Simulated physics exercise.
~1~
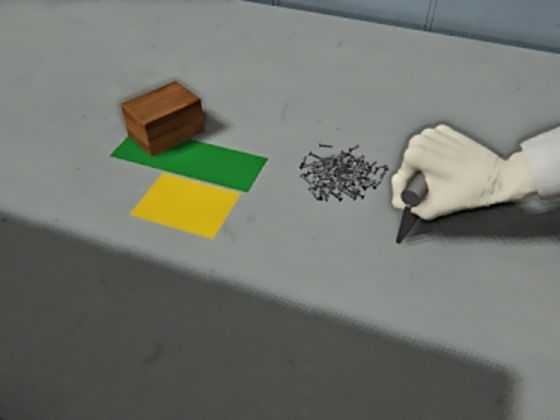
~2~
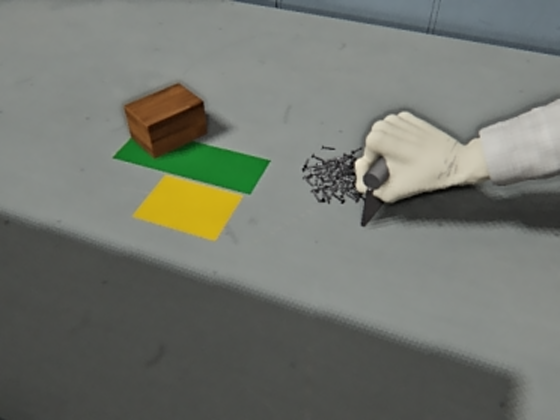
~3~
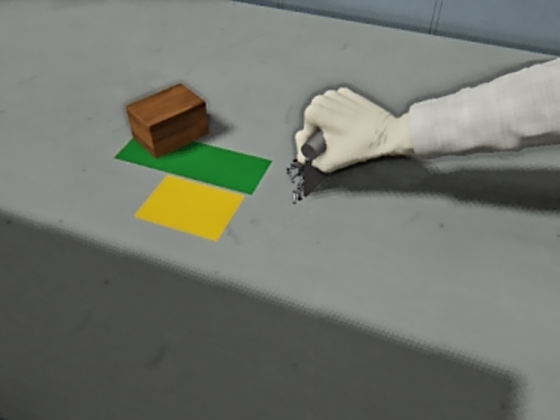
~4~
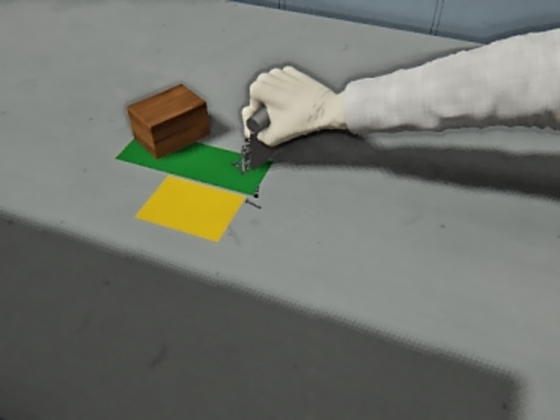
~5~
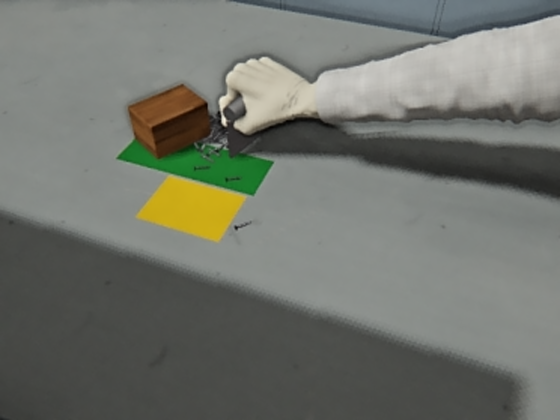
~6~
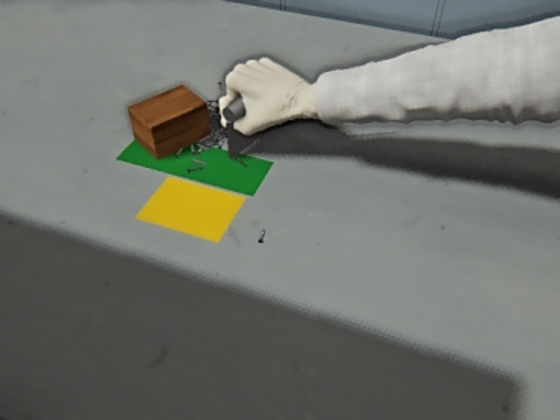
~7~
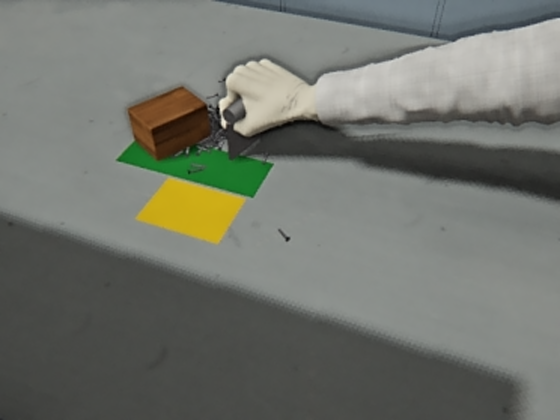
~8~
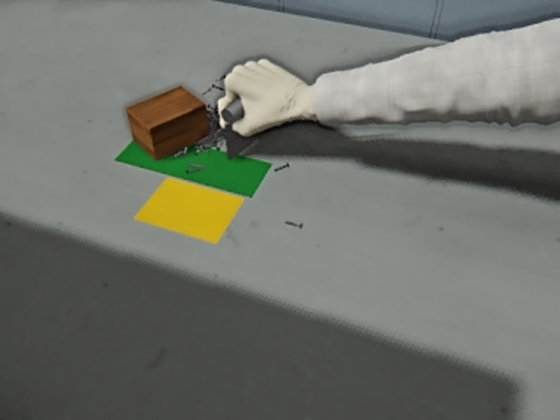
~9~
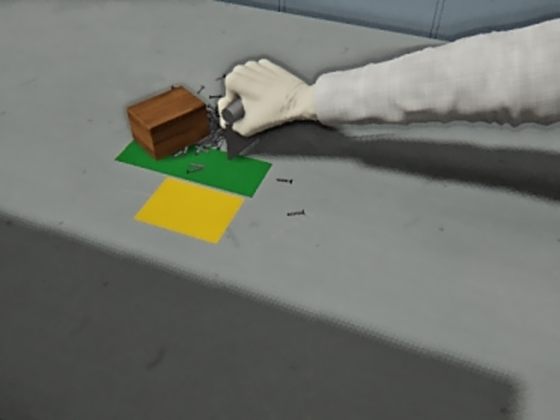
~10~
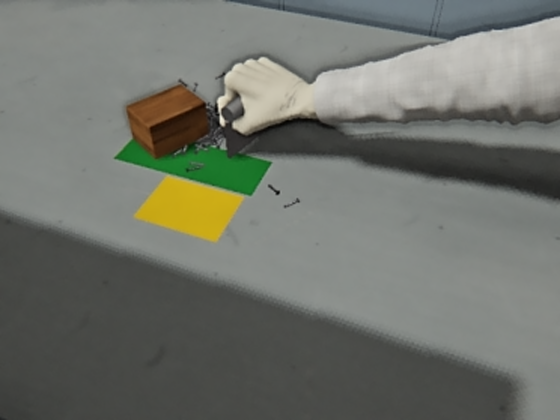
The video shows a pale-gloved hand with a dark scraper sweeping a pile of dark screws leftward across a gray surface and green mat toward a wooden block, where the hand stops; most screws gather between them, a few lie scattered, and the yellow mat stays empty.
